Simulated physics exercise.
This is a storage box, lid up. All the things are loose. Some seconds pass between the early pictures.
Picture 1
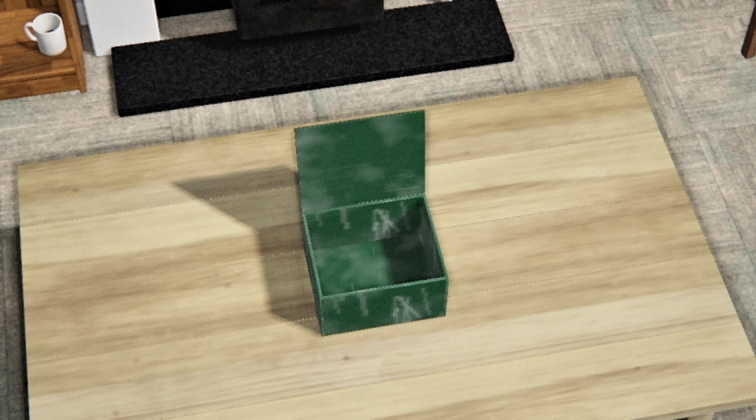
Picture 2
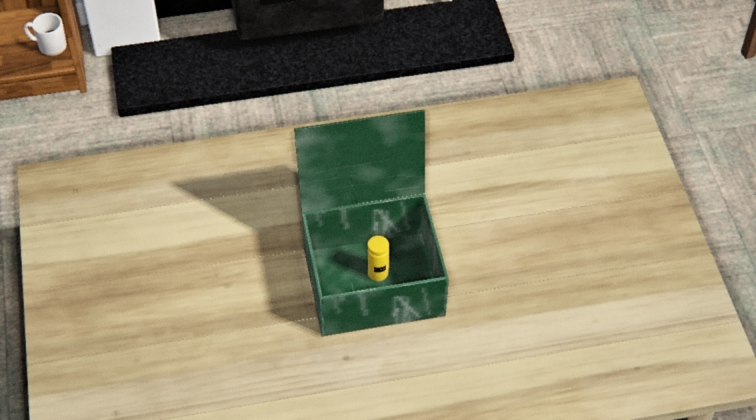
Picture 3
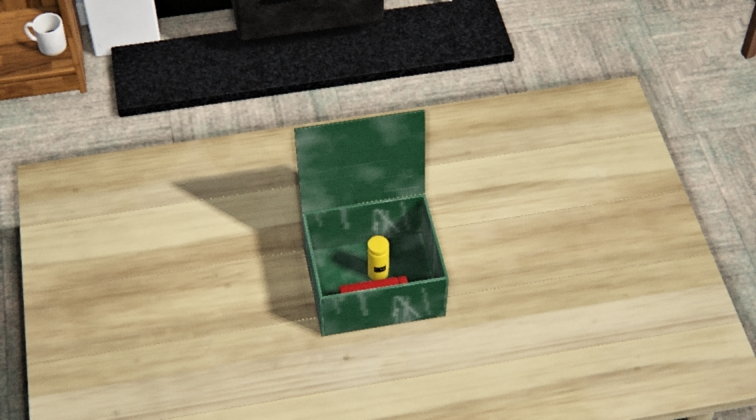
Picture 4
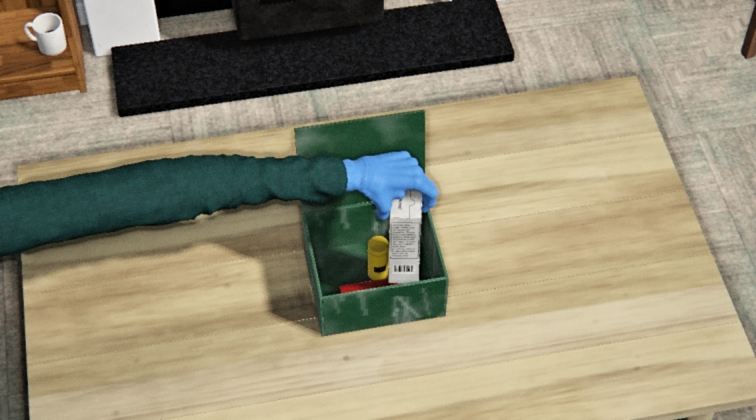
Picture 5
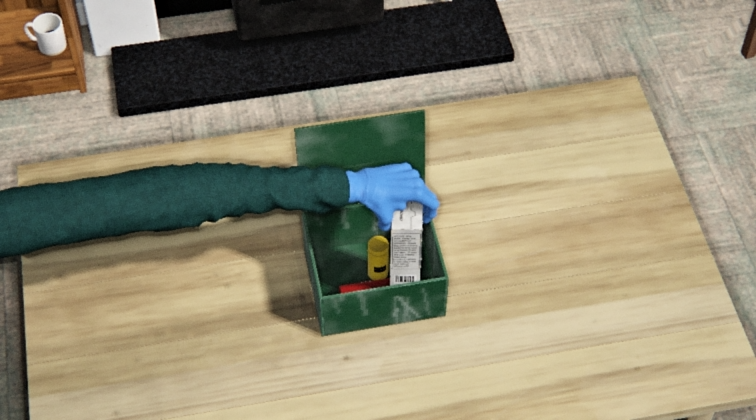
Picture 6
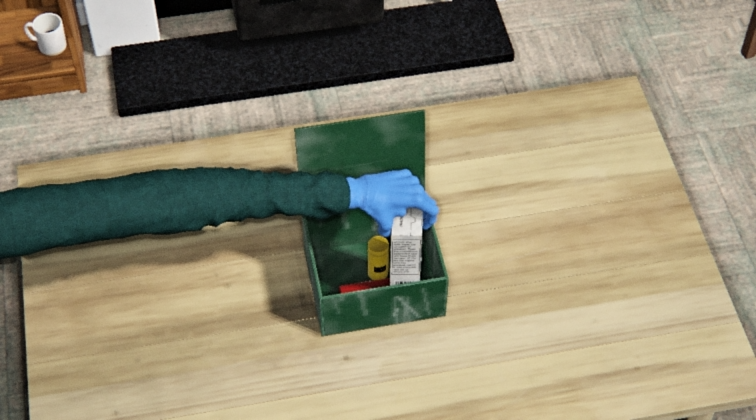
An open green box with its lid raised sits on a pale wooden table, seen from above at a fixed angle, with a black slab and a white mug behind. The box is empty, then holds a yellow cylinder, then also a red object along its front. A blue-gloved hand in a dark green sleeve reaches from the left, lowering a white carton slightly beside the cylinder.
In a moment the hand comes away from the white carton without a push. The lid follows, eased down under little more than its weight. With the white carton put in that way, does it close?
In the end the lid is held up.
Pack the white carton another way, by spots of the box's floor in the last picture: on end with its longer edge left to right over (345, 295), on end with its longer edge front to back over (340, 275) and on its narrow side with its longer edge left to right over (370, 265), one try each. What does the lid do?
In the first case it will not close; in the second case it stays ajar; in the third case it closes.
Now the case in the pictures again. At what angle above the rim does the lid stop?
About 25°.
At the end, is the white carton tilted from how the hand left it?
The white carton tips.
Then, 1.00 s on from there, lid starting down; white carton turned 31° from how it was put near (408, 260); yellow shaker turned 4° from how it was put; red shaker shifted a little.
Then, 1.50 s on from there, lid 66° above the rim; white carton turned 31° from how it was put near (408, 260); yellow shaker turned 4° from how it was put; red shaker shifted a little.
Then, 1.80 s on from there, lid 43° above the rim; white carton turned 31° from how it was put near (408, 260); yellow shaker turned 4° from how it was put; red shaker shifted a little.
Then, 2.30 s on from there, lid 26° above the rim; white carton turned 47° from how it was put near (405, 263); yellow shaker turned 8° from how it was put; red shaker shifted about its own width.
In the end, lid 25° above the rim; toppled in the box, white carton; moved from the start, red shaker; left askew, yellow shaker. At the end, from the last picture's camera, white carton near (406, 262).
